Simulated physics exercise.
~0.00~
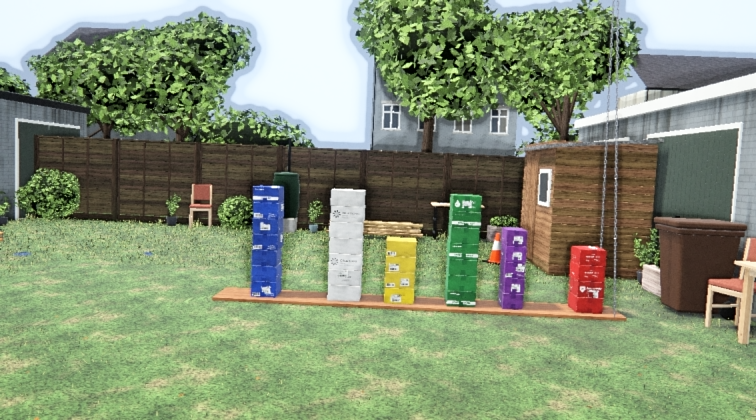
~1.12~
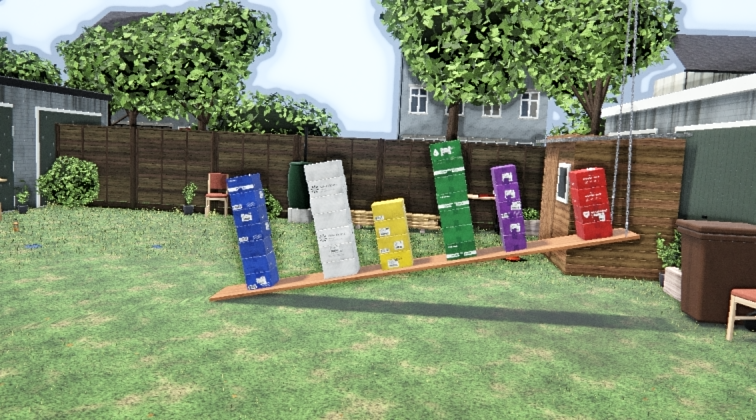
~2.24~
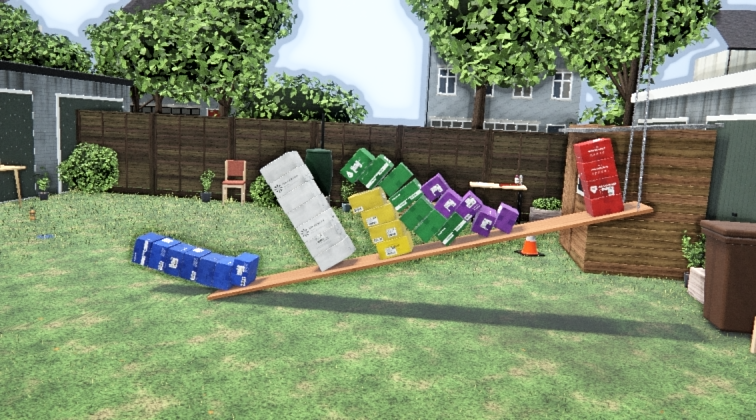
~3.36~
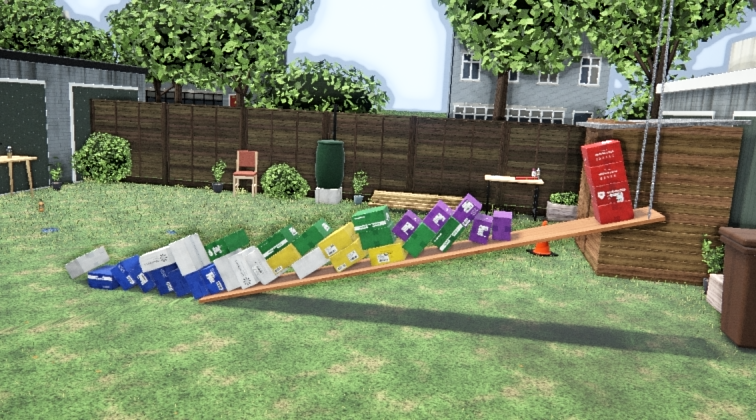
In the video, six coloured stacks of parcels stand on a plank in a fenced yard as its right end rises; the stacks lean left, then the blue, white, green, yellow and purple ones topple down the slope into a jumbled heap, leaving only the red stack upright.
